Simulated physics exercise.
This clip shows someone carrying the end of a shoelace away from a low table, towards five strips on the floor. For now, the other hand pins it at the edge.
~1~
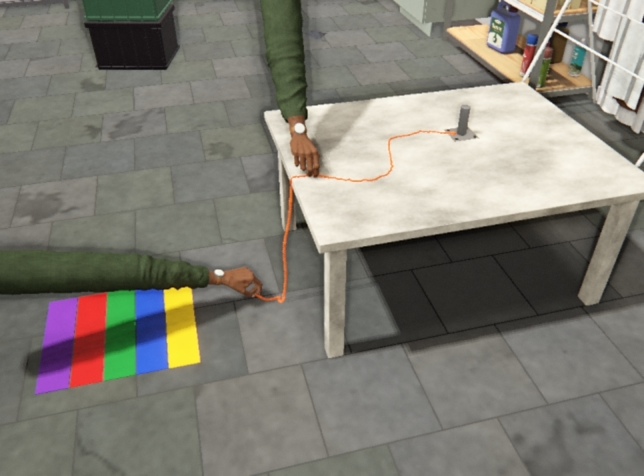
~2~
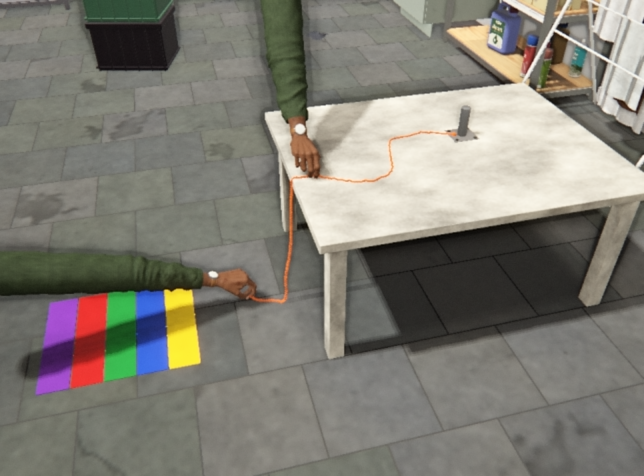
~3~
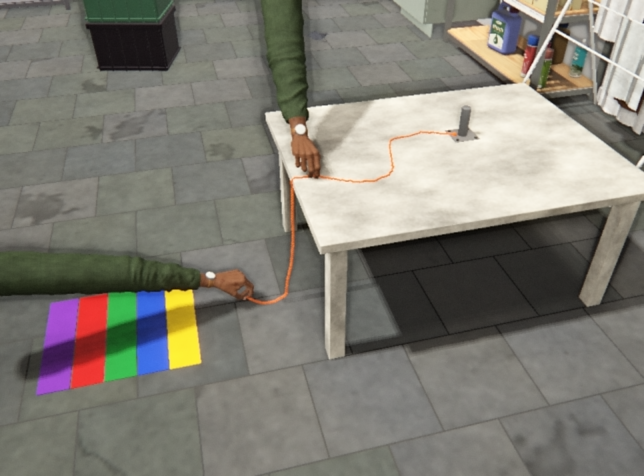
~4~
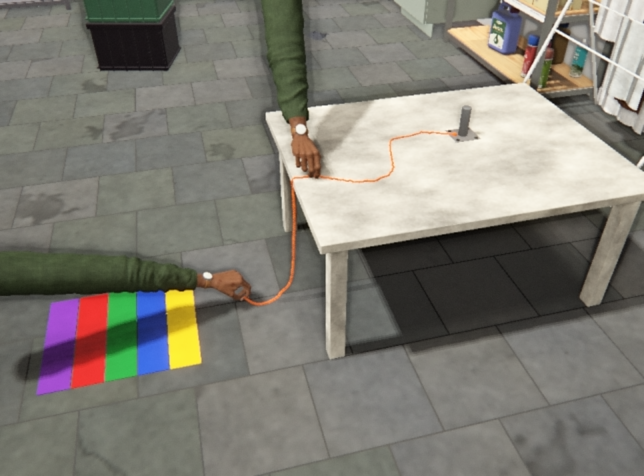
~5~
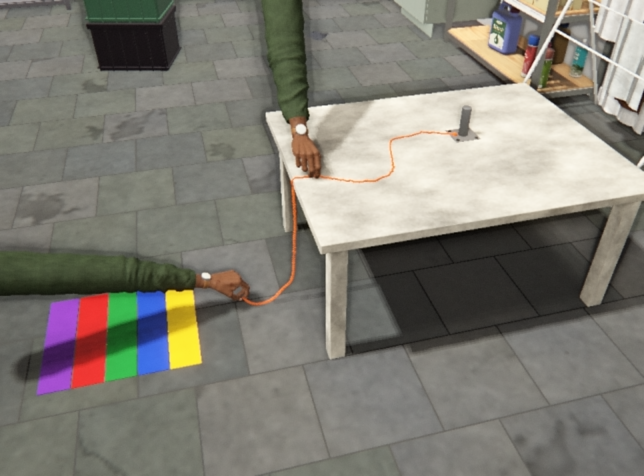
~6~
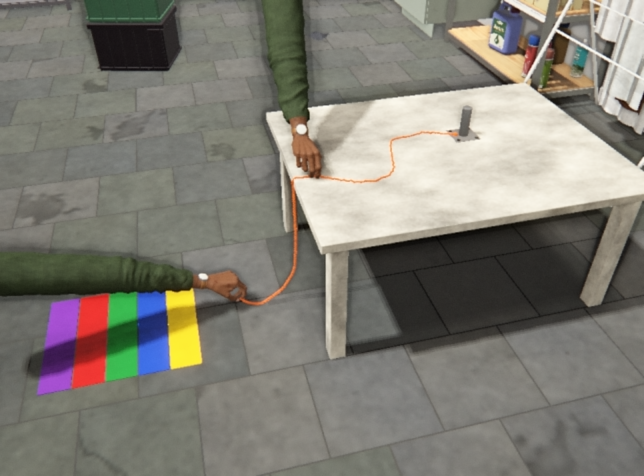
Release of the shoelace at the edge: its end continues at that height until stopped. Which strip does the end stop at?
The red one.
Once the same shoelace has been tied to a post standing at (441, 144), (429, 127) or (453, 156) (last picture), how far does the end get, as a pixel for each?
Try by try: (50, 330), (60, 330) and (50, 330).
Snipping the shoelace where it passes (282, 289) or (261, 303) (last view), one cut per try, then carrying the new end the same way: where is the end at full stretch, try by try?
Estimated pixels: (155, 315) then (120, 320).
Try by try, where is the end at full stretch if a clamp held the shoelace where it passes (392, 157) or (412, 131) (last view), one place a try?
In order of the tries, it's near (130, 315) and near (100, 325).
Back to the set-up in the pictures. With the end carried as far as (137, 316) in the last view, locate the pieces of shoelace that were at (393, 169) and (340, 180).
First mark (337, 164), second mark (288, 193).
Soon after, end near (137, 316); over blue.
Then, end near (107, 322); over green.
At full stretch, end near (88, 325); over red. It halts on the red strip.
